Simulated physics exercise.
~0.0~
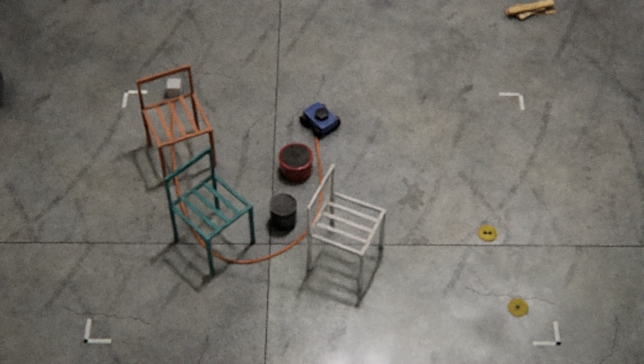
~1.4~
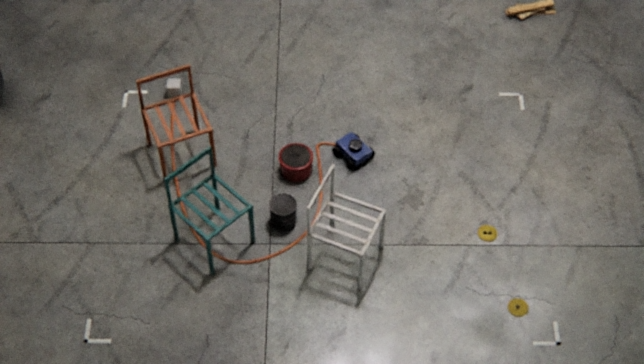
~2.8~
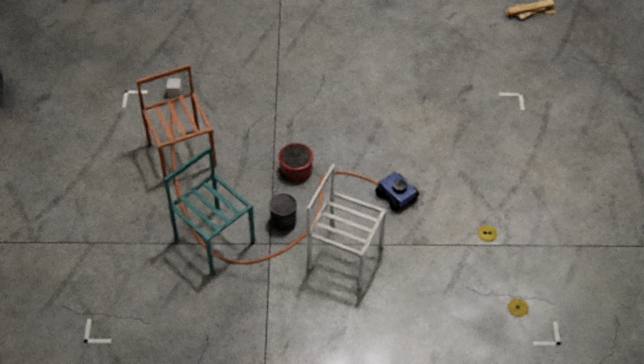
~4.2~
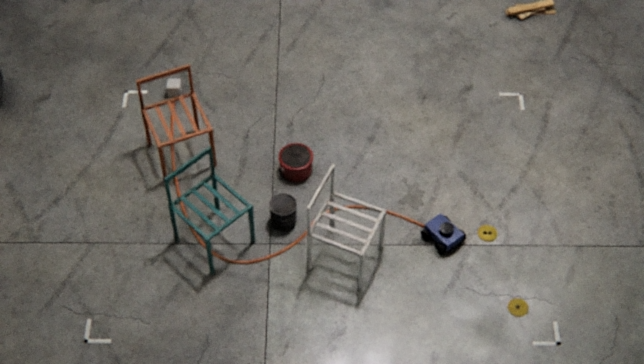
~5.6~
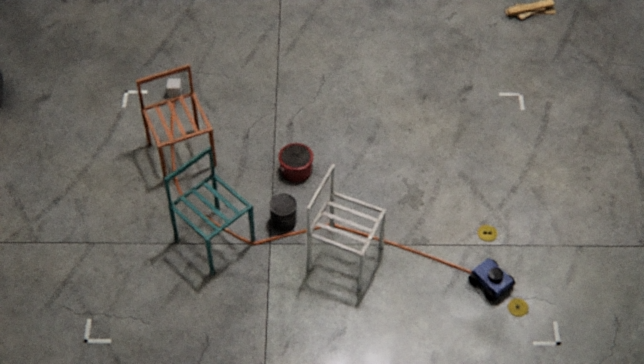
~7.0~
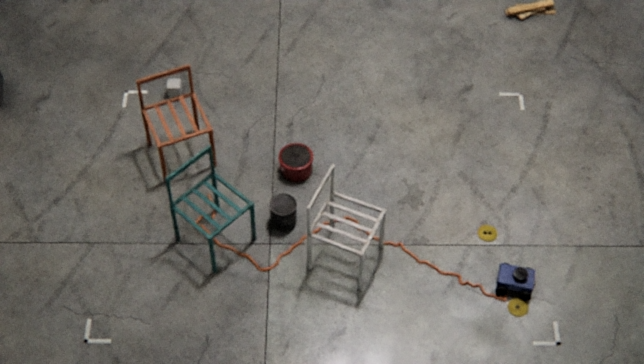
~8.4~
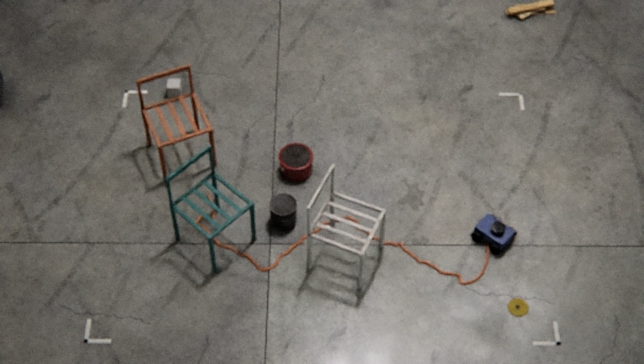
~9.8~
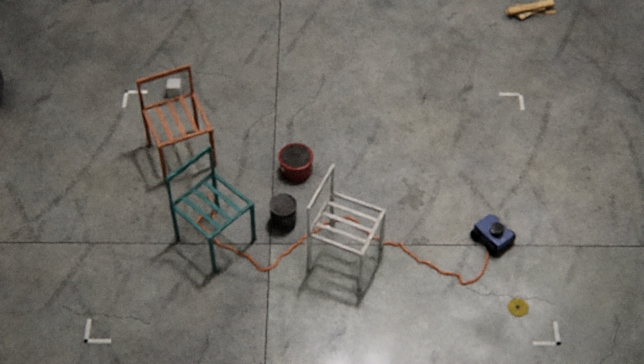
On a concrete floor, a small blue cart drags an orange cord past chairs toward yellow markers, then doubles back and stops.
